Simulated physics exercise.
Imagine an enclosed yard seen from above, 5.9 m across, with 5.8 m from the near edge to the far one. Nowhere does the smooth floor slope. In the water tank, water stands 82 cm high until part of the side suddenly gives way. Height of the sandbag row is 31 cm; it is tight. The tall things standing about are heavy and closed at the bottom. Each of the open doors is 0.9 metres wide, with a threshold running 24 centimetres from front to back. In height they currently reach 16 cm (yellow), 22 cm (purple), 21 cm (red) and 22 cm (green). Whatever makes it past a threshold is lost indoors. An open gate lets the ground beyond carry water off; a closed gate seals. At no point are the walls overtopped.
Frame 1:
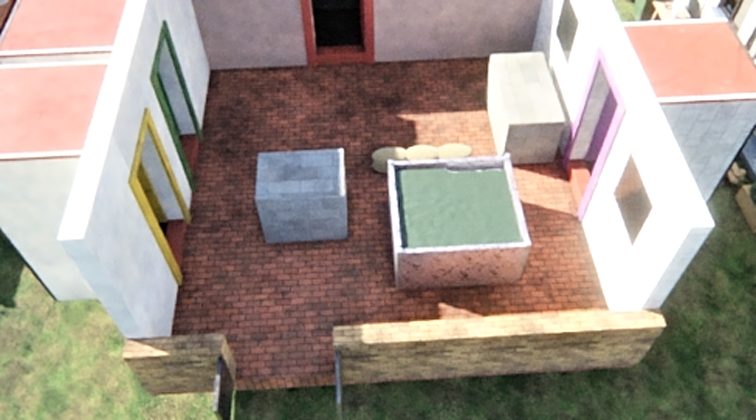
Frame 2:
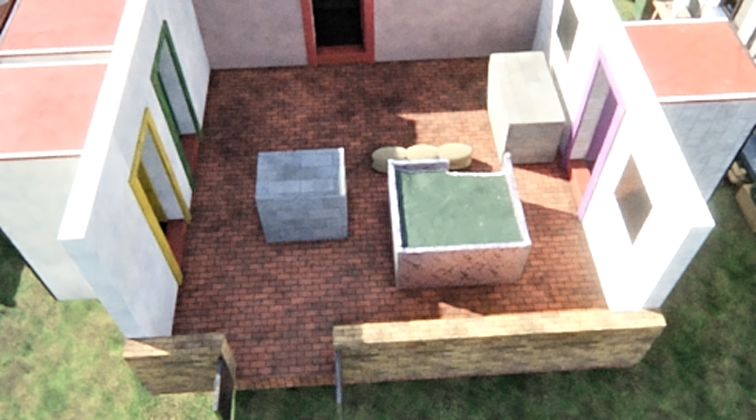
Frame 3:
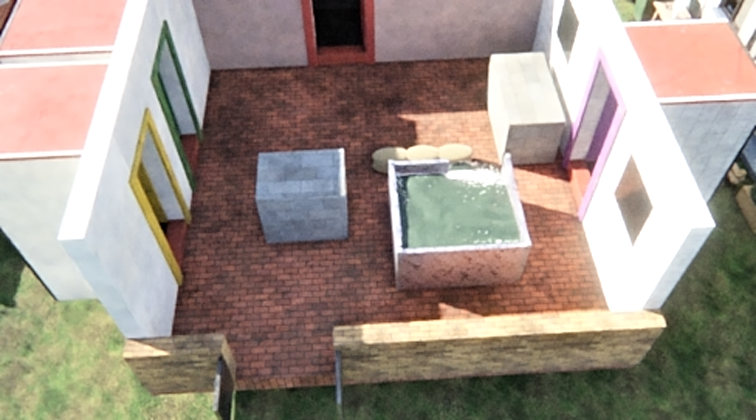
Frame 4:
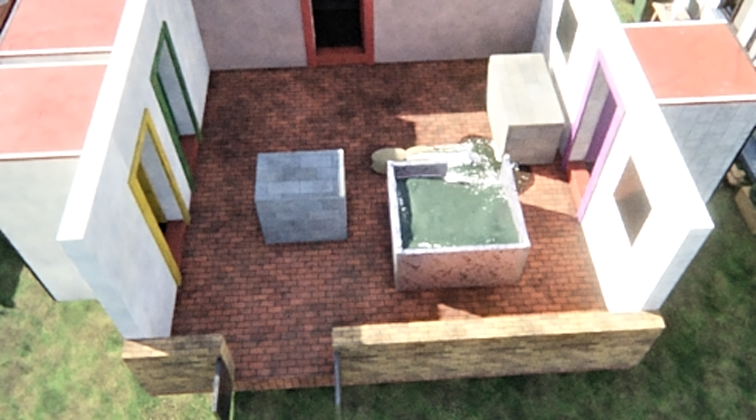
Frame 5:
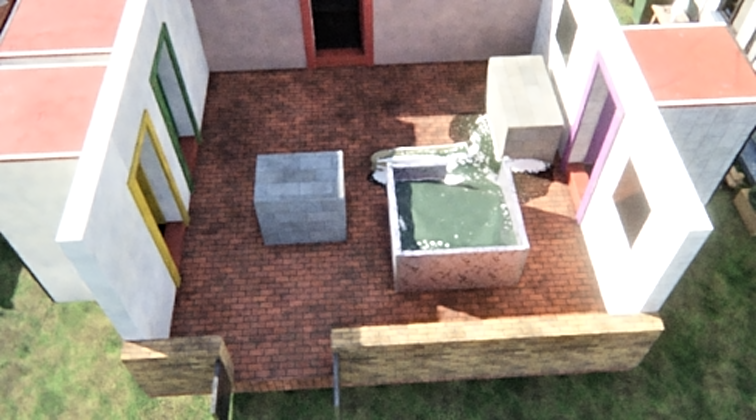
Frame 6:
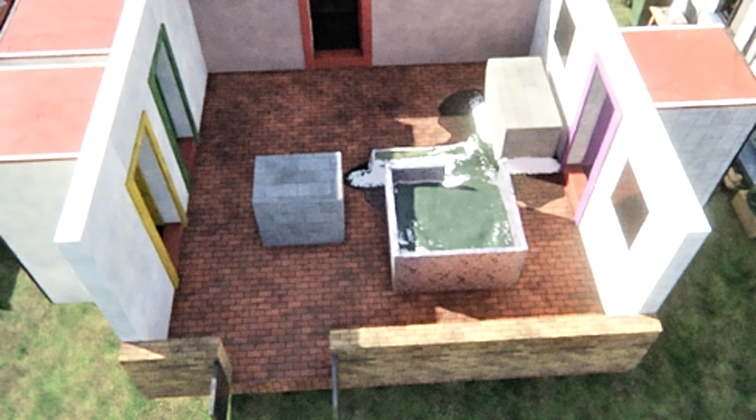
In the video, seen from above, a walled brick-paved yard holds a grey block and a tank of green water; the tank's far side opens, and water pours out over the low tan row behind it, spreading across the floor.
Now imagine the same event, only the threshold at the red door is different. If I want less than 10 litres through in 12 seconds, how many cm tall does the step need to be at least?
You would need about 6.5 cm.
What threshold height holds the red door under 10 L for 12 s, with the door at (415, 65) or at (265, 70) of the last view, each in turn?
Roughly 24 cm, then roughly 8.5 cm.
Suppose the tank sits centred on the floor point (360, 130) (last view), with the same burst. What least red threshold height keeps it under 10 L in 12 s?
Then close to 36 cm.
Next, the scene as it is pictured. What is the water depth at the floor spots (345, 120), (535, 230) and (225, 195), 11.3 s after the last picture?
4, 3 and 5 cm, respectively.
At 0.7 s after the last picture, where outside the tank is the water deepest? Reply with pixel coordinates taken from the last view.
(454, 175).
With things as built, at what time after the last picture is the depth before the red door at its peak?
Around 1.8 seconds.
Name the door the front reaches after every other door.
I'd say the yellow door.
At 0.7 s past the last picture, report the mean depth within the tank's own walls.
The average depth is some 46 cm.
Then, 0.7 s after the last picture water covers 30 % of the floor, deepest (50 cm) near (454, 175); it has not reached the red door.
Then, 2.3 s after the last picture water covers 65 % of the floor, deepest (28 cm) near (454, 175); 10 cm at the red door, 0 litres in over its 21 cm threshold.
Then, 11.3 s after the last picture water covers 95 % of the floor, deepest (8 cm) near (185, 224); 5 cm at the red door, 0 litres in over its 21 cm threshold.
At the red door as built, the water peaked near 11 cm, 1.9 s after the last picture.
With a threshold of 5 cm, 21 litres would have come in within the 12 s; with 7 cm, 7 litres. So under 10 litres takes about 6.5 cm.
